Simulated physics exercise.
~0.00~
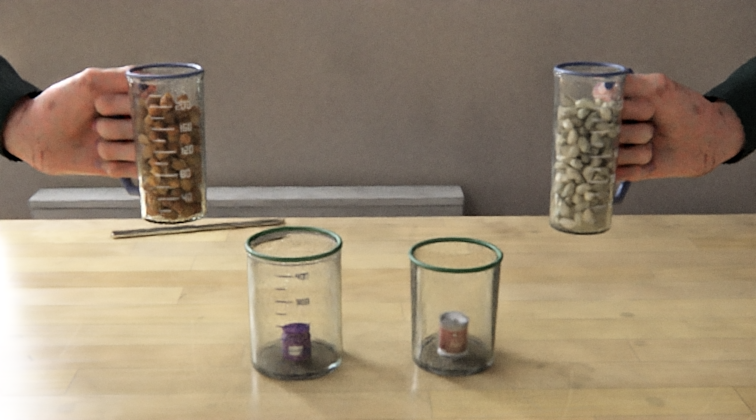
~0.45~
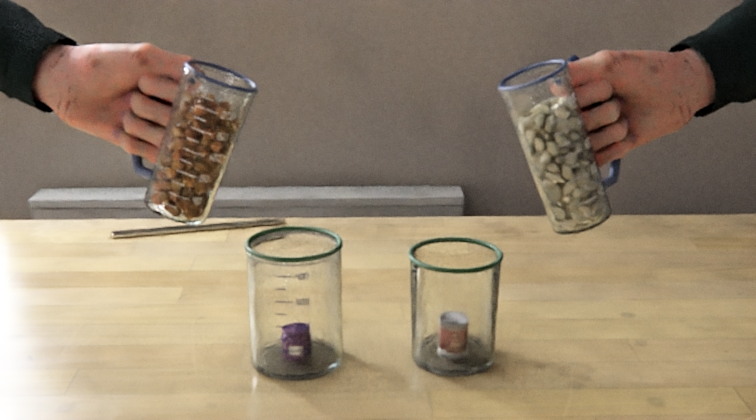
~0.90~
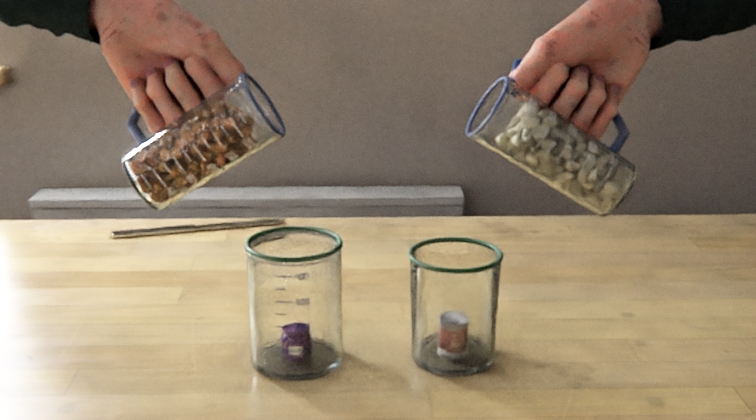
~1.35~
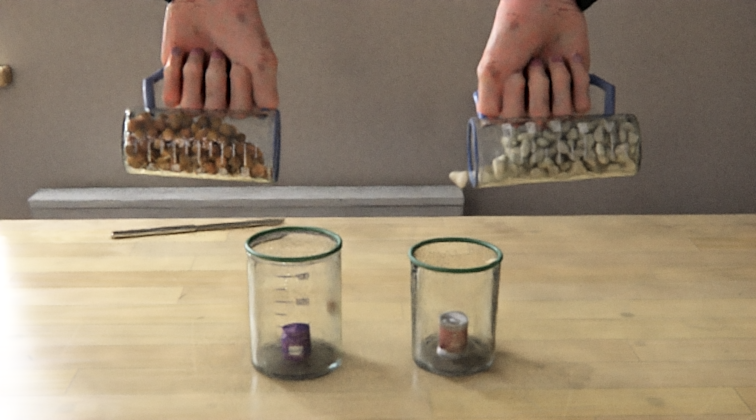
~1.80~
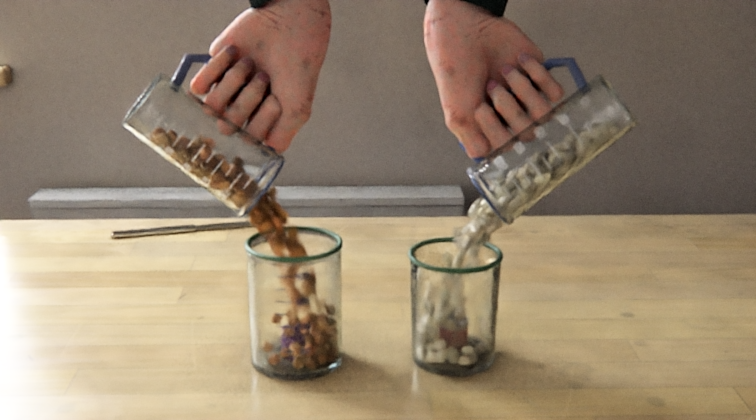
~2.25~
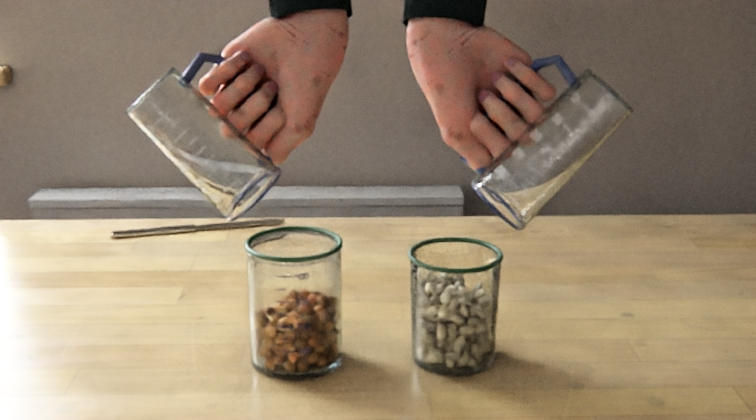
Two hands tipping cups of brown and pale pebble-like pieces into clear glasses, emptying both and burying the small object in each.
